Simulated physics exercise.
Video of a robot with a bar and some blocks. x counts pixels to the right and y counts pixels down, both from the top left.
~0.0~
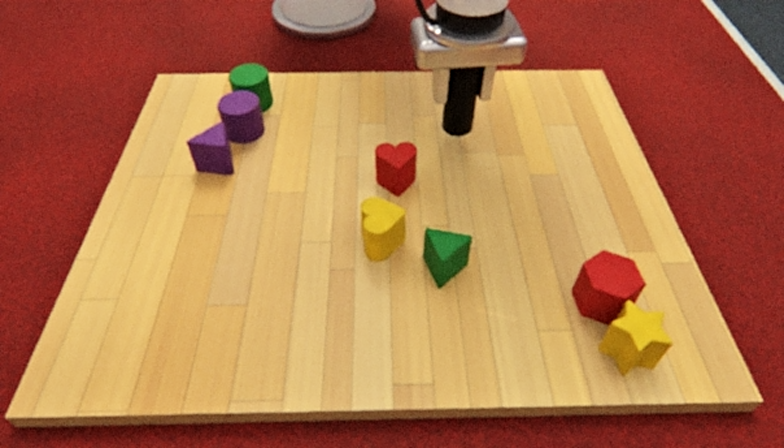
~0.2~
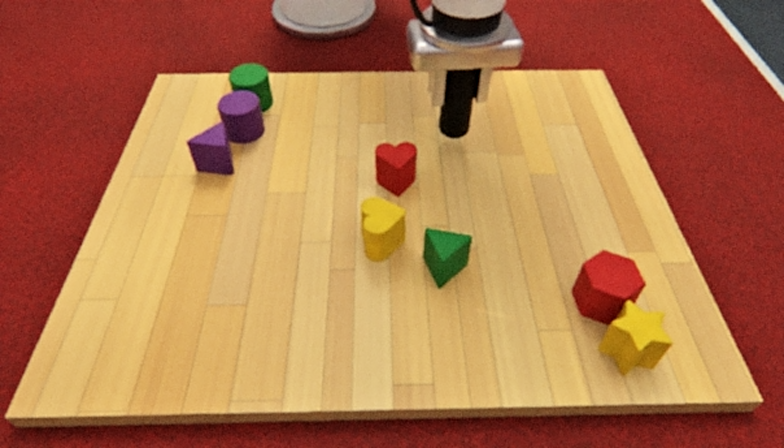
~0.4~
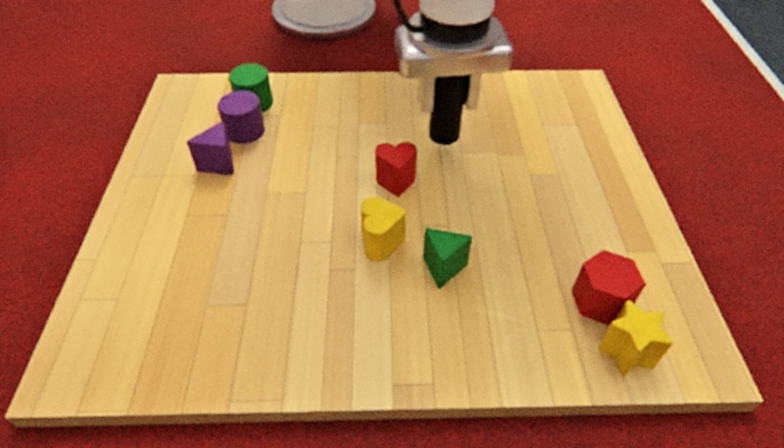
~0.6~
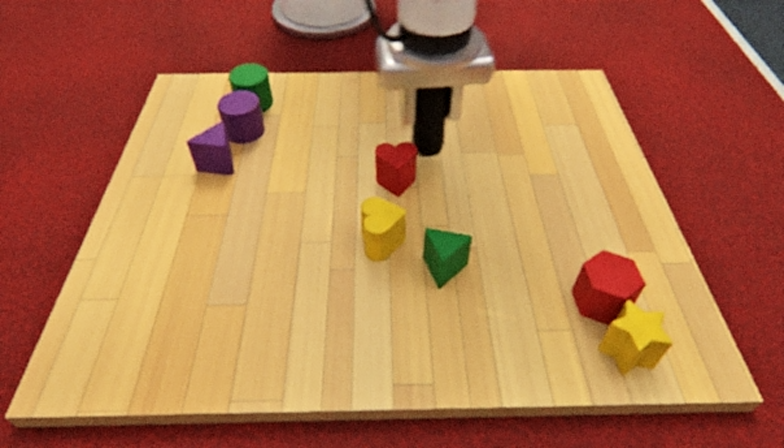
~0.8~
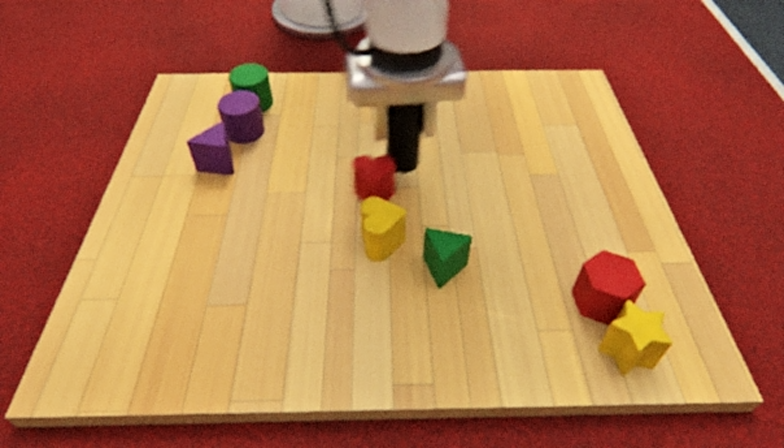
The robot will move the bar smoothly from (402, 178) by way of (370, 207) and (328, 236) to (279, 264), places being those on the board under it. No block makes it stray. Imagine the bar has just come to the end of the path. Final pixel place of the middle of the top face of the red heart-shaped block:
The answer is (286, 198).
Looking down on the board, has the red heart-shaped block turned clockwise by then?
Short answer: Yes.
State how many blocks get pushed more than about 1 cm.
Number moved: 1.
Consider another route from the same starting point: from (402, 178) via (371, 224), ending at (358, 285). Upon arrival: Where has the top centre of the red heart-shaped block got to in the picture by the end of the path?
Final place: (335, 193).
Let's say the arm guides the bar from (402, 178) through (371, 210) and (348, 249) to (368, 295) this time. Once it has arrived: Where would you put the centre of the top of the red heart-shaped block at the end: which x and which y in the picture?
The red heart-shaped block ends near (318, 197).
The first path, step by step. One third of the way, bar at (369, 195); red heart-shaped block at (331, 187), turned 45° clockwise.
Two thirds of the way, bar at (327, 222); red heart-shaped block at (296, 195), turned 120° clockwise.
At the end, bar at (276, 251); red heart-shaped block at (286, 198), turned 150° clockwise; yellow heart-shaped block unmoved.
